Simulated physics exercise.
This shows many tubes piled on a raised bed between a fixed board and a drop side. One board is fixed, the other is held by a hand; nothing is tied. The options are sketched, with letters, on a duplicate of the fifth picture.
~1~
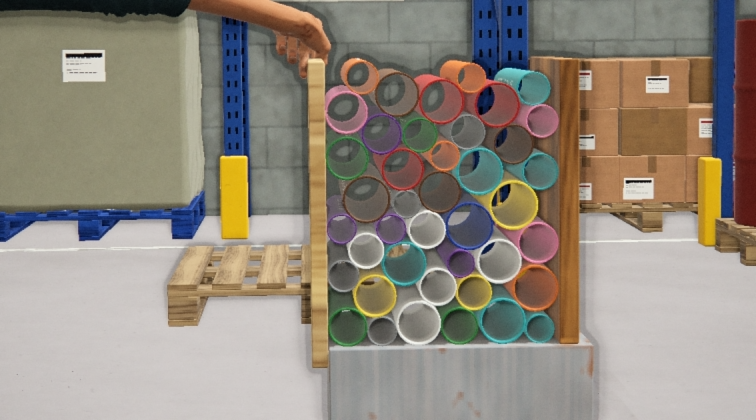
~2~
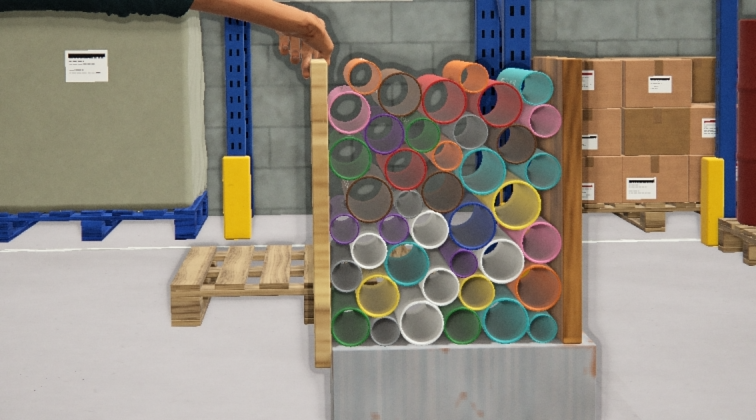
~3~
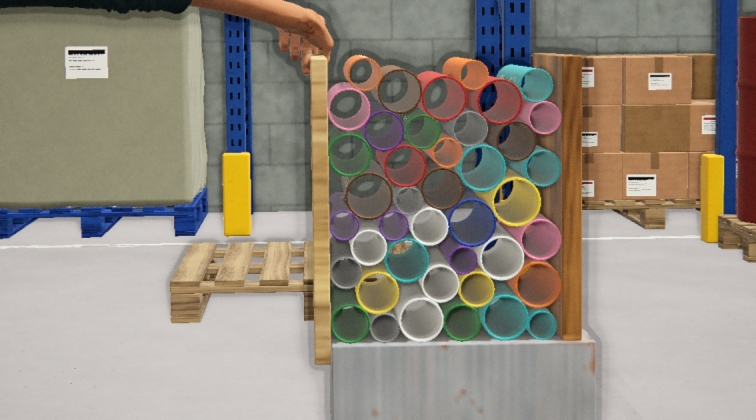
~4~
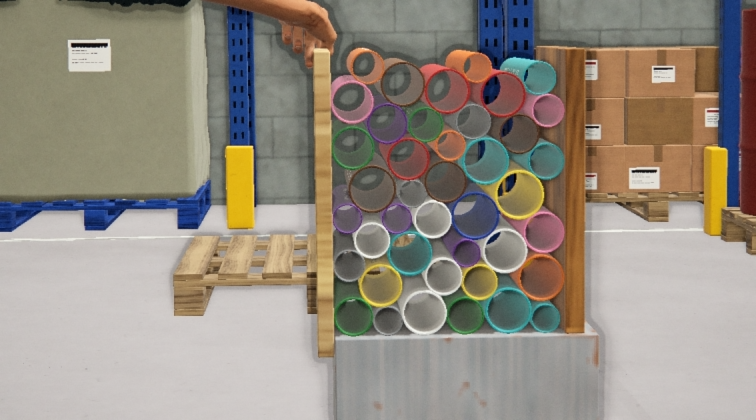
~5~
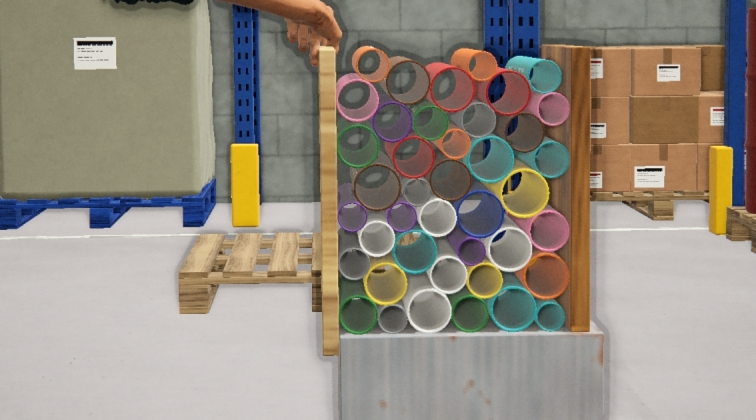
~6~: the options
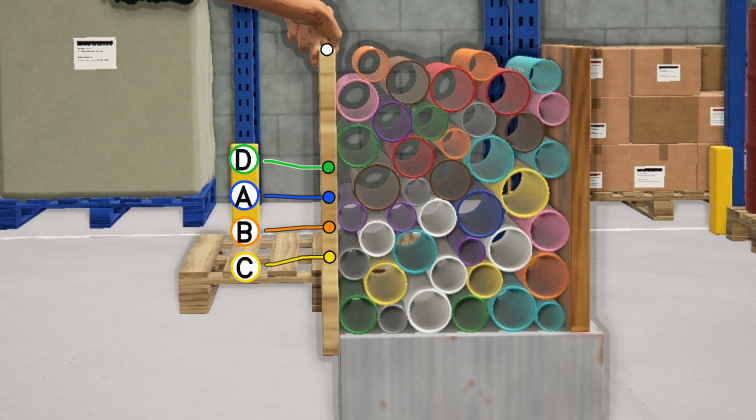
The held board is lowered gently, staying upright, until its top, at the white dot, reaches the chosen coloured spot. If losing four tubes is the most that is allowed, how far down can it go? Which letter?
At most to D.
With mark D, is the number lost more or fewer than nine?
It loses fewer than nine.
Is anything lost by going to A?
Yes, at A.
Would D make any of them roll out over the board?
Yes.
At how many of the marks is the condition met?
One of them.
On the marked copy, A at (329, 198); B at (329, 227); C at (330, 257); D at (329, 167); the white dot at (327, 50).
Taking D. A third of the way, top of the board (336, 104).
Two thirds of the way, top of the board (337, 164).
When it is over, top of the board (337, 166), two out over the board.
As for the rest, A more than four out over the board; B more than four out over the board; C more than four out over the board.
